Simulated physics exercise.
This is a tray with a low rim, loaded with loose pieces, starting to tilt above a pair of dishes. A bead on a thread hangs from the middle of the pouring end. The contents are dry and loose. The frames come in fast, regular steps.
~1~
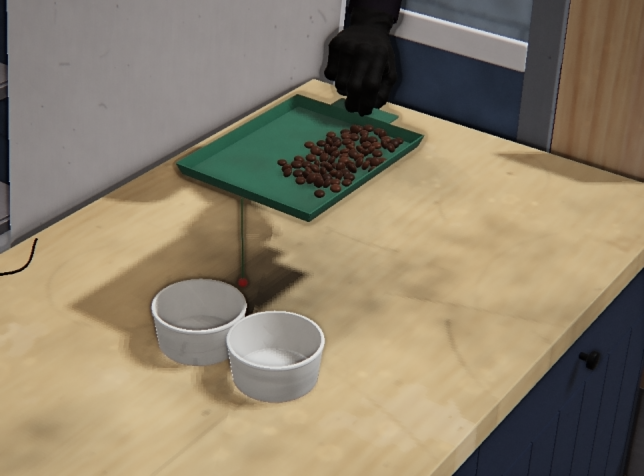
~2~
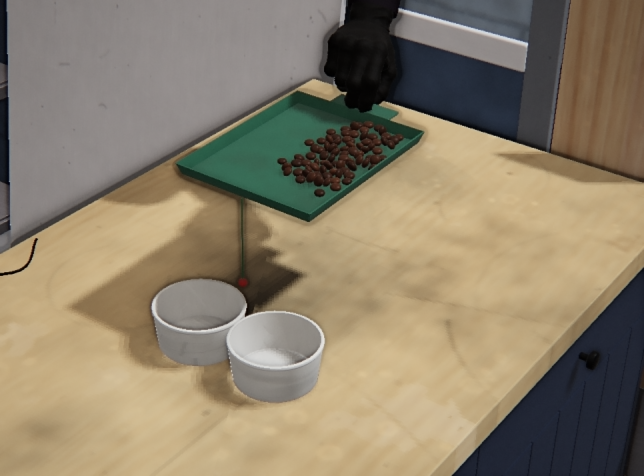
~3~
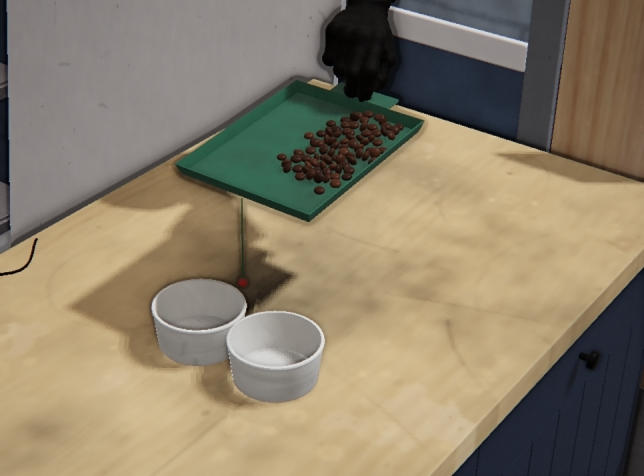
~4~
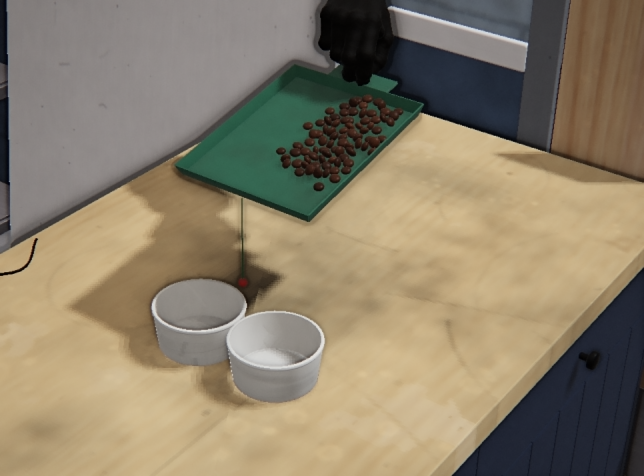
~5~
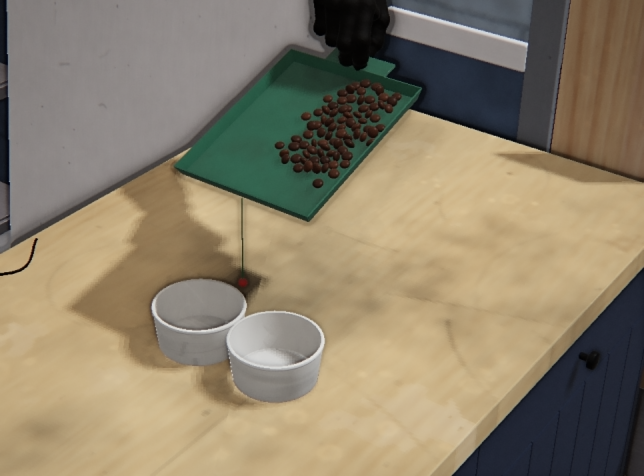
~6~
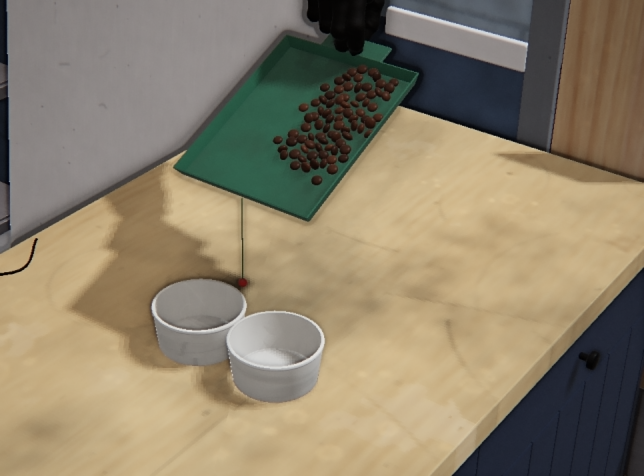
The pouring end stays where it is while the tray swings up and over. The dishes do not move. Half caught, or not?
Together they catch over half.
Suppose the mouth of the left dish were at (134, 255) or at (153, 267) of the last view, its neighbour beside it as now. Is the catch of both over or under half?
At the first place the smaller part, at the second below a half.
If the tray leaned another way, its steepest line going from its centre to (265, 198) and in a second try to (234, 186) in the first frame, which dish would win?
In turn: The right-hand dish; the left one.
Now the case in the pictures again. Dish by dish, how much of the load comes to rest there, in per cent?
For the left dish some 30 %, for the right dish some 40 %.
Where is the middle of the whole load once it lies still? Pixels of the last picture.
Near (239, 366).
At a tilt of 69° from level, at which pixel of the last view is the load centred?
At about (259, 204).
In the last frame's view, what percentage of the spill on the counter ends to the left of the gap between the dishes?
Close to 90 per cent.
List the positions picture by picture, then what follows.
In the first picture, corners of the pouring end near (182, 162) and (309, 210), level; middle of the load near (344, 157), flat chocolate drops; left dish near (170, 341); right dish near (247, 377); bead on its thread near (243, 283).
In the second picture, corners of the pouring end near (182, 162) and (309, 210), level; middle of the load near (344, 154).
In the third picture, corners of the pouring end near (181, 163) and (308, 211), tipped barely, level across its low end; middle of the load near (344, 147).
In the fourth picture, corners of the pouring end near (181, 163) and (307, 211), tipped a little, level across its low end; middle of the load near (343, 137).
In the fifth picture, corners of the pouring end near (180, 164) and (307, 212), tipped clearly, level across its low end; middle of the load near (341, 128).
In the sixth picture, corners of the pouring end near (179, 165) and (306, 213), tipped clearly, level across its low end; middle of the load near (339, 119); left dish near (170, 341); right dish near (247, 377).
Shortly afterwards, tray tipped steeply; the bulk on the tray; near a quarter in the air.
Next, tray tipped past a quarter turn; only a few on the tray; near a third in the right dish; near a third in the left dish; near a quarter outside both; only a few in the air.
Some moments later, tray tipped past a quarter turn; near half in the right dish; near a third in the left dish; near a quarter outside both.
In the end, tray tipped past a quarter turn; near half in the right dish; near a third in the left dish; near a quarter outside both.
